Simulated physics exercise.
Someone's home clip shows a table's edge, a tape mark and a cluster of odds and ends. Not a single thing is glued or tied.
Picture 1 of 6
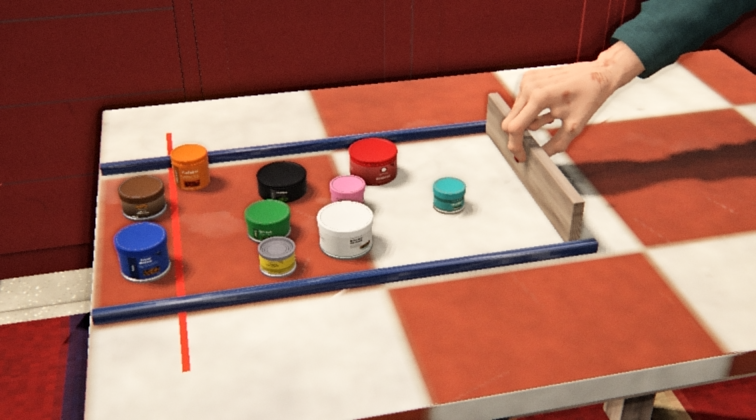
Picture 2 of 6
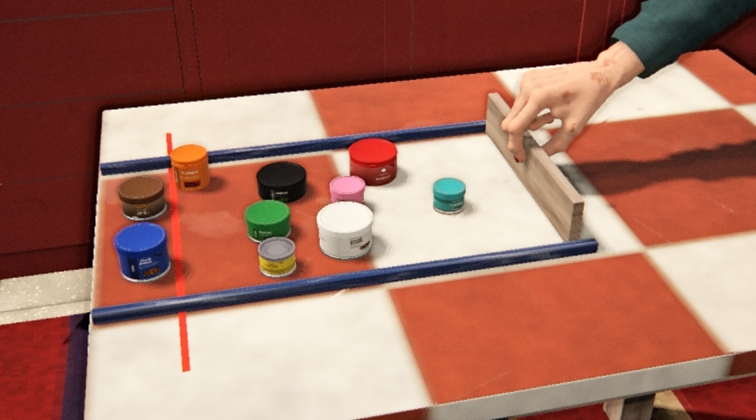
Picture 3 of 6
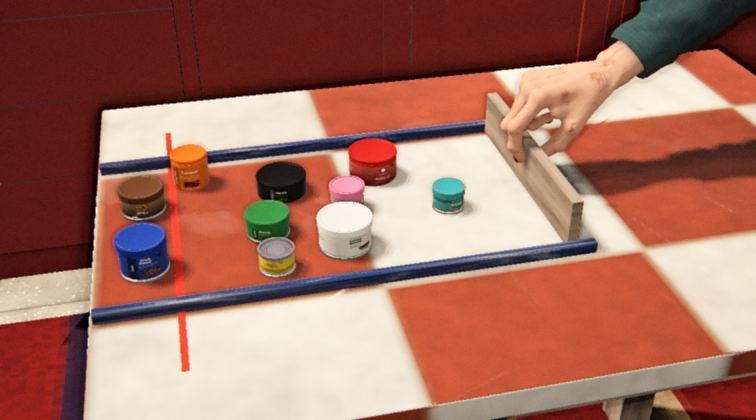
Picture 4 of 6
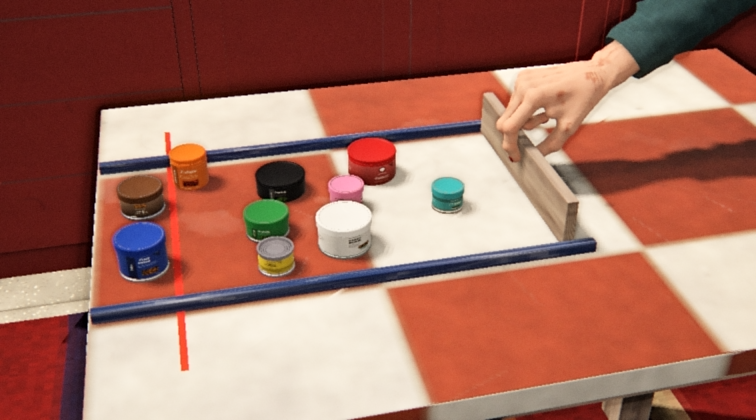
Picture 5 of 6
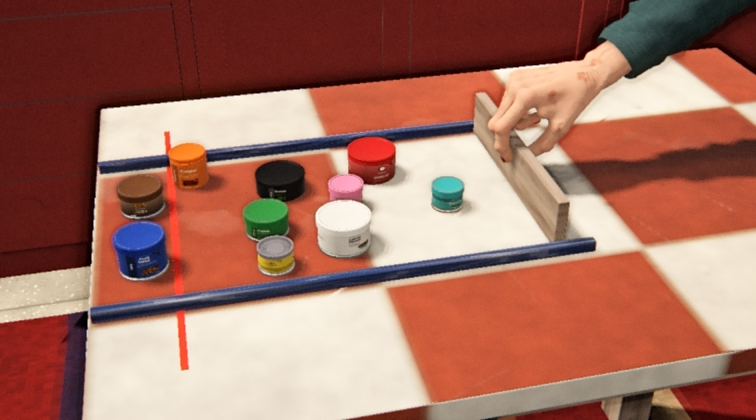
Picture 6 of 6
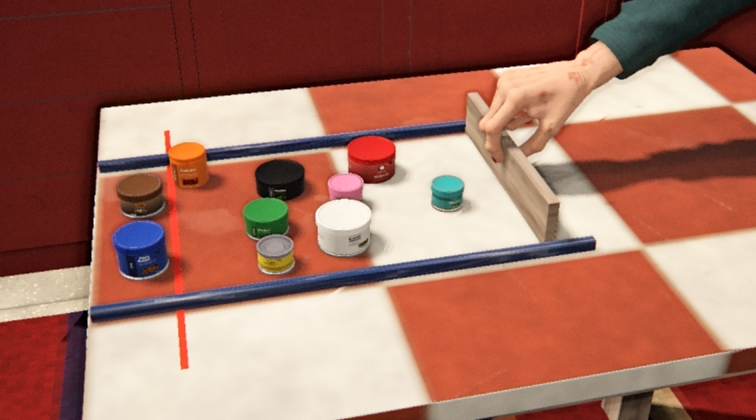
A hand in a dark green sleeve grips a wooden board at the right of a red-and-white checkered table, seen from above at an angle. Between two blue rods sit small tubs: blue, brown and orange near a red line at left, black, green, yellow, pink, red and white mid-table, teal nearer the board. The board, still at first, slides slightly left while the tubs stay put.
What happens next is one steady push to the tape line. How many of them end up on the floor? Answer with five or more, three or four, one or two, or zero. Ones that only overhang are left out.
The count that falls is one or two.
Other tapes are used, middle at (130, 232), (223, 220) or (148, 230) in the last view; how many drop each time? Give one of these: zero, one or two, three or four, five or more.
Taking the three places in turn, it would be three to four; not one; three or four.
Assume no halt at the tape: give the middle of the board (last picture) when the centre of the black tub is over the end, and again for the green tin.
The middle is at (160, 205) when it's the black tub, and at (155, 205) when it's the green tin.
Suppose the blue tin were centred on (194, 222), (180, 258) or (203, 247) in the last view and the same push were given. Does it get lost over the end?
Spot by spot, it drops away, then stays put, then stays put.
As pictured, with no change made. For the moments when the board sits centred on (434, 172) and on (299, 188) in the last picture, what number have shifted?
By the first moment it's 1, by the second it's 7.
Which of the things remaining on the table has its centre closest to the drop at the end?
The blue tin finishes nearest.
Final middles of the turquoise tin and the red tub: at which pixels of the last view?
The turquoise tin finishes at (157, 231); the red tub finishes at (145, 187).
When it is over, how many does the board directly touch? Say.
Counting them up gives 6.
A little later, none off yet; blue tin at rest near (142, 251); brown pot at rest near (141, 196); orange tub at rest near (189, 165).
When it is over, the number that fall off is one or two; down, brown pot.
